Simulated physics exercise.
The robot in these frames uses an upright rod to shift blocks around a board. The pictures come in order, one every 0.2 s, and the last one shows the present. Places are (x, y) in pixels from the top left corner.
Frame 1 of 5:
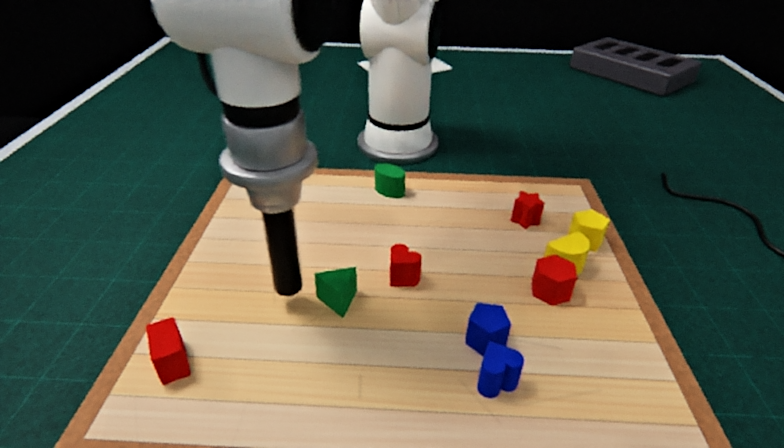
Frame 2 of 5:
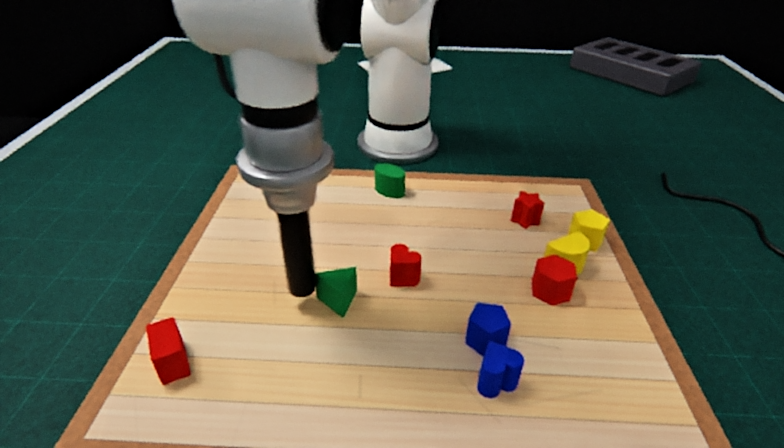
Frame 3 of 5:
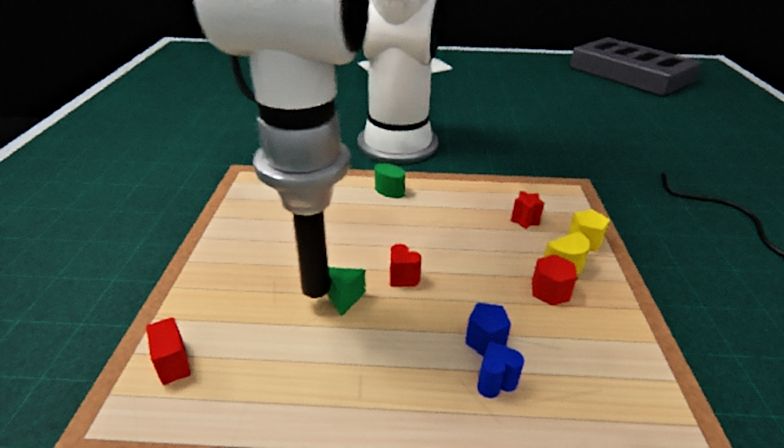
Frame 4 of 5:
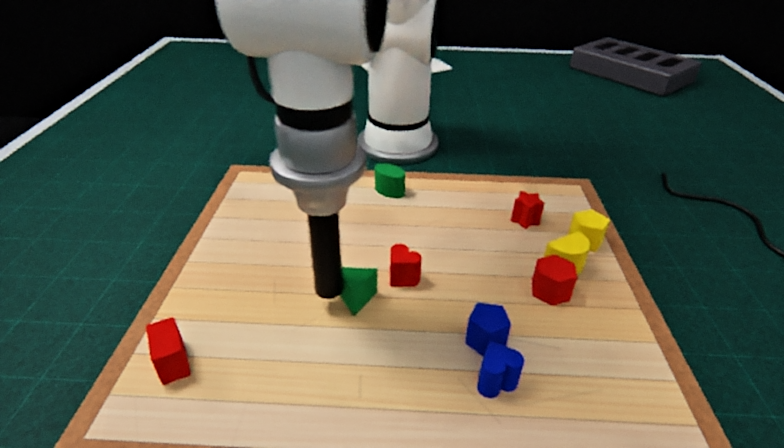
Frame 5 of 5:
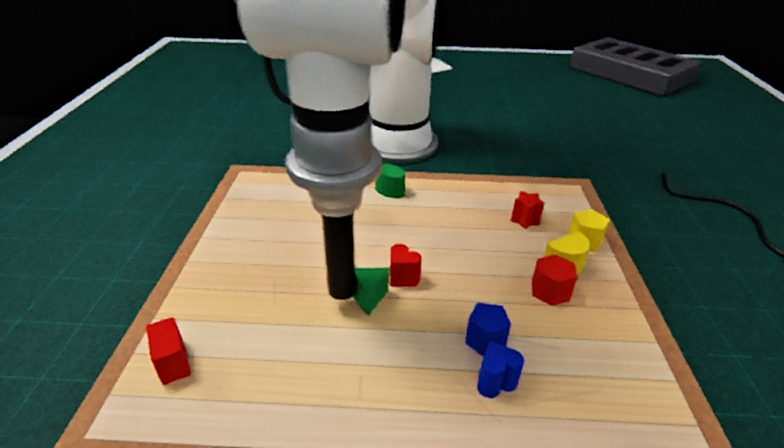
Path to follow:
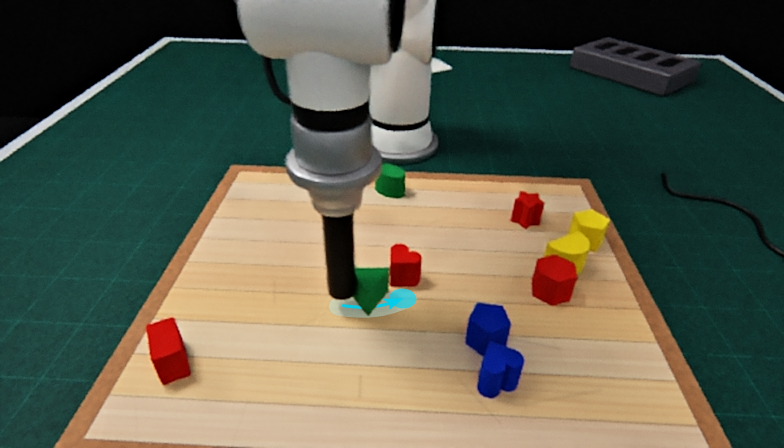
A white robot arm holding an upright black rod reaches over a light wooden board on a green table, seen from a fixed, raised viewpoint. Red, green, blue and yellow blocks dot the board, with a red heart near the middle and a second arm's base behind. The rod moves right, meets the green three-sided block and pushes it rightward, close to the red heart, which stays still.
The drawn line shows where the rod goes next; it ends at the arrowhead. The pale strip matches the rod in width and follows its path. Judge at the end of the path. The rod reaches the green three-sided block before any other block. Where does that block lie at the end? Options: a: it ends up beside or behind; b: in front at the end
b (in front at the end)
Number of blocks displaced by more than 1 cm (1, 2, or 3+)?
One block shifts.
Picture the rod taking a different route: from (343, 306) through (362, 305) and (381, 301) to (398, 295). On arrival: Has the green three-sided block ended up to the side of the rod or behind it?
I expect not.
The line goes from (343, 306) via (364, 307) and (384, 305), ending at (403, 298).
On the path given first. Halfway along, rod at (374, 291); green three-sided block at (398, 273).
At the end, rod at (403, 283); green three-sided block at (427, 265), turned 15° anticlockwise; red heart-shaped block at (406, 251), turned 15° anticlockwise.
